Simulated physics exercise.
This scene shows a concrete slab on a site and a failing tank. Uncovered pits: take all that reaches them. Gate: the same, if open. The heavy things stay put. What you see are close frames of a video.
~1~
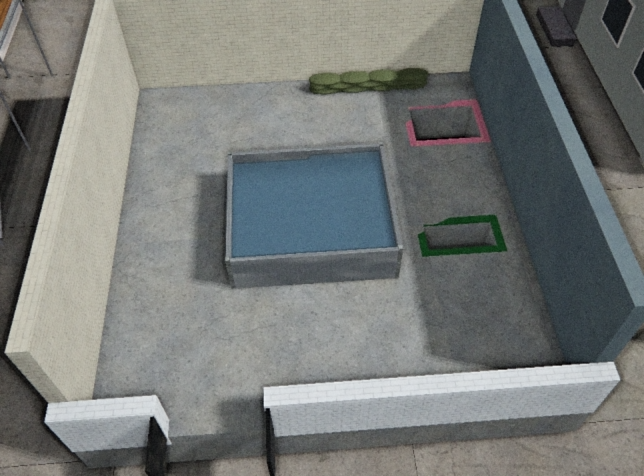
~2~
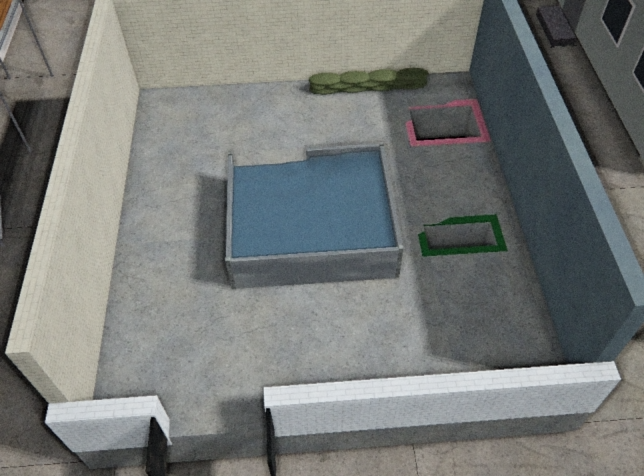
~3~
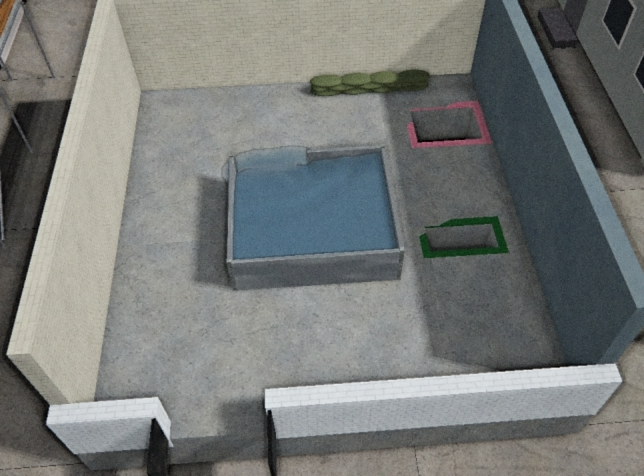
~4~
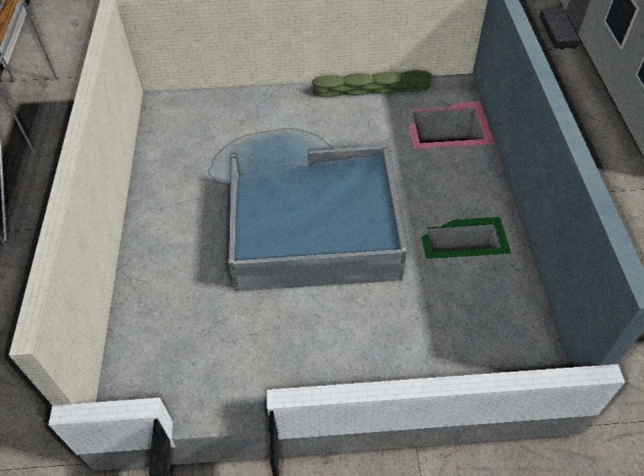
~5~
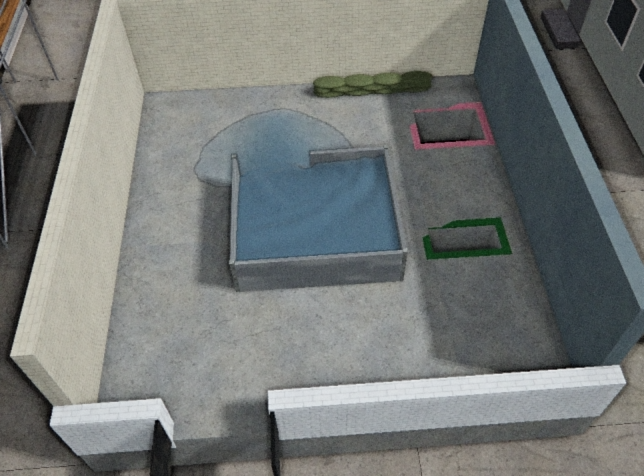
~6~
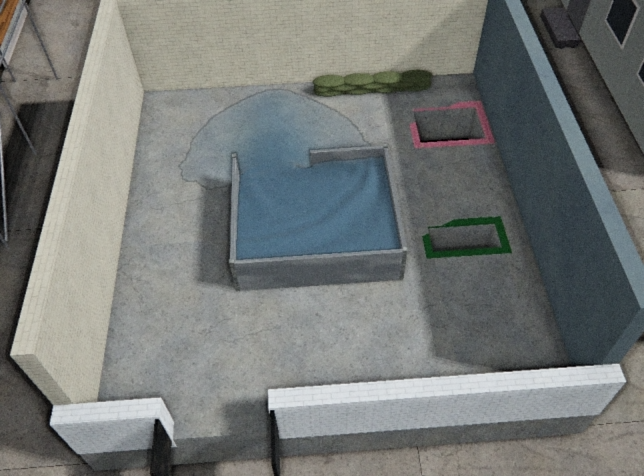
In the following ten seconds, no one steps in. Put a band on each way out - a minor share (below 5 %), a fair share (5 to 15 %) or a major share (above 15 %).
Bands: Gate: A fair share; green pit: A minor share; pink pit: A major share.
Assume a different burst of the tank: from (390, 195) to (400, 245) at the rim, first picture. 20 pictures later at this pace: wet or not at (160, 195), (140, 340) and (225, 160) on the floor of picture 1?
Spot by spot: Unaffected, then unaffected, then unaffected.
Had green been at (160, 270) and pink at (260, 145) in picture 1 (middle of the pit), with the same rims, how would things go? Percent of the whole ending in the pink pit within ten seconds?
Pink: About 75 %.
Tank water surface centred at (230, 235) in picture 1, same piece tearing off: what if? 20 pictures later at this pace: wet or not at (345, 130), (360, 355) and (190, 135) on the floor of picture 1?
Looking at all three, I'd call them swamped, bone dry, swamped.
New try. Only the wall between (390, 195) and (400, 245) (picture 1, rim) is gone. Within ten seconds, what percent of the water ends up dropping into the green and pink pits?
The green pit gets 40 per cent and the pink pit 6 per cent.
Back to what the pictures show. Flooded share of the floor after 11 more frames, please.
My estimate is roughly 30 percent.
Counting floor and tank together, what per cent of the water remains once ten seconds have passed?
Near 68 in a hundred.
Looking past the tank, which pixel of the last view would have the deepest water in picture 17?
Around (145, 92).
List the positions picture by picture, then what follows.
The first frame shows still water in the tank at (310, 202).
In the second frame, the front is at a hidden place, out from the gap on the tank's far side.
In the third frame, water pours out on the tank's far side and has run to (305, 151).
In the fourth frame, the front is at (292, 131), out from the gap on the tank's far side.
In the fifth frame, the front is at (286, 112), out from the gap on the tank's far side.
In the sixth frame, the front is at (284, 92), out from the gap on the tank's far side.
A moment on, water covers 25 % of the floor; the gate 0 %, the green pit 0 %, the pink pit 0 %.
Next, water covers 30 % of the floor; the gate 0 %, the green pit 0 %, the pink pit 0 %.
Then, water covers 40 % of the floor; the gate 0 %, the green pit 0 %, the pink pit 3 %.
Later, water covers 65 % of the floor; the gate 1 %, the green pit 0 %, the pink pit 11 %.
In the end, water covers 80 % of the floor; the gate 10 %, the green pit 1 %, the pink pit 22 %.
